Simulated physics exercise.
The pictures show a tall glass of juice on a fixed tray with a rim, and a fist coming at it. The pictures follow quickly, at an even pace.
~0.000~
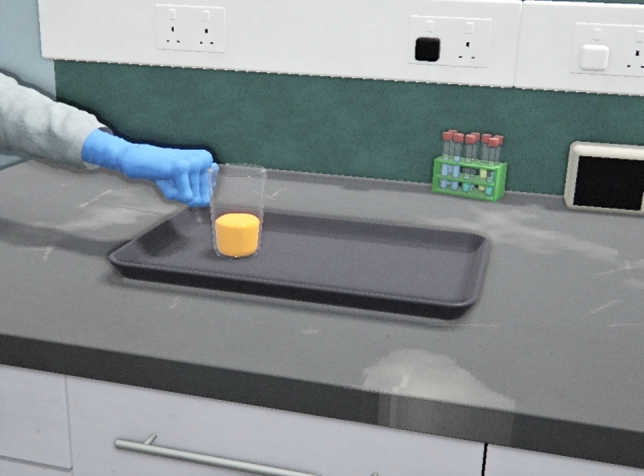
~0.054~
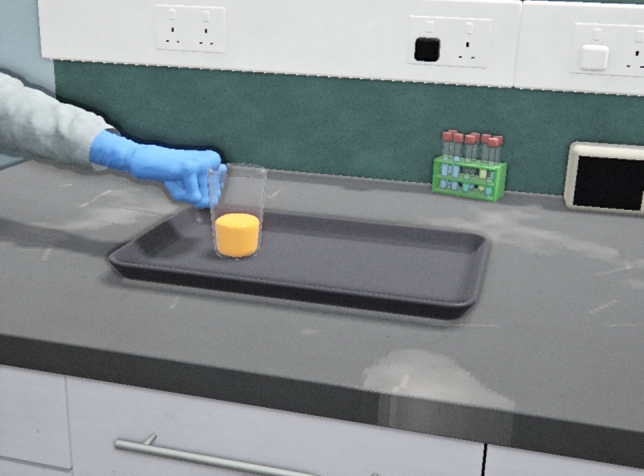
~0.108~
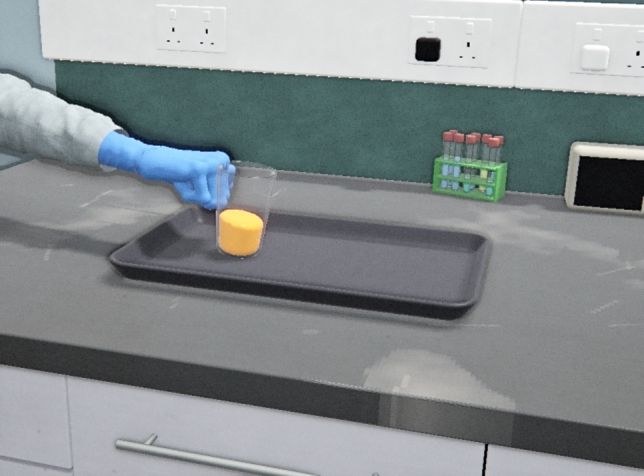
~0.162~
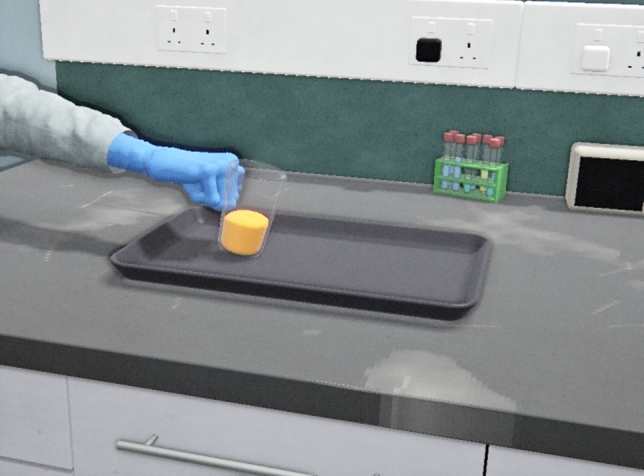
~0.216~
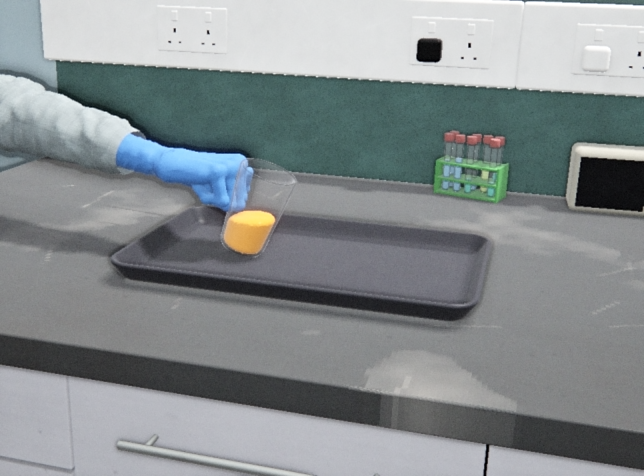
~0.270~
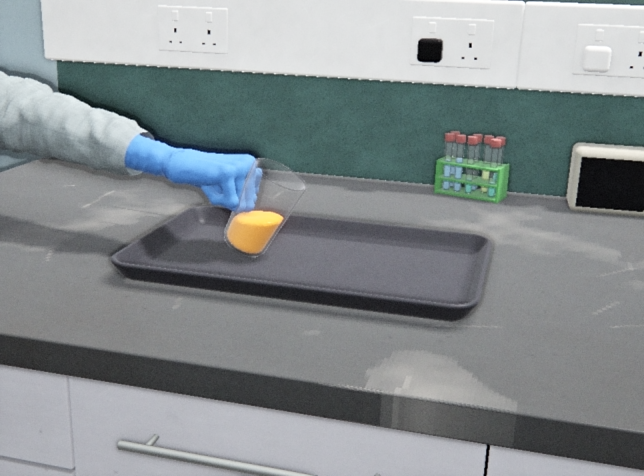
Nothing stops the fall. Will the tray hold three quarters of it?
As it turns out, three quarters and more stay on the tray.
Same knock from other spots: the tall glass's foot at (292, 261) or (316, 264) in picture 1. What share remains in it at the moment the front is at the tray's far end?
Roughly 70 per cent, and 90 per cent.
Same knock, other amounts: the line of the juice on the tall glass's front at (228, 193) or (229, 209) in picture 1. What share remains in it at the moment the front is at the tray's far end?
Near 60 % and 60 %.
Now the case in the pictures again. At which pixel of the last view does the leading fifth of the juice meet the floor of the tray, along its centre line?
At about (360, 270).
A moment on, the tall glass is falling and 100 per cent is in the glass, 0 on the tray and 0 above or beyond its rim.
Next, the tall glass lies on its side and 98 per cent is in the glass, 2 on the tray and 0 above or beyond its rim.
Then the tall glass lies on its side and 49 per cent is in the glass, 51 on the tray and 0 above or beyond its rim.
Later the tall glass lies on its side and 23 per cent is in the glass, 64 on the tray and 12 above or beyond its rim.
Finally, 89 per cent is held by tray and glass, 11 is off the tray.
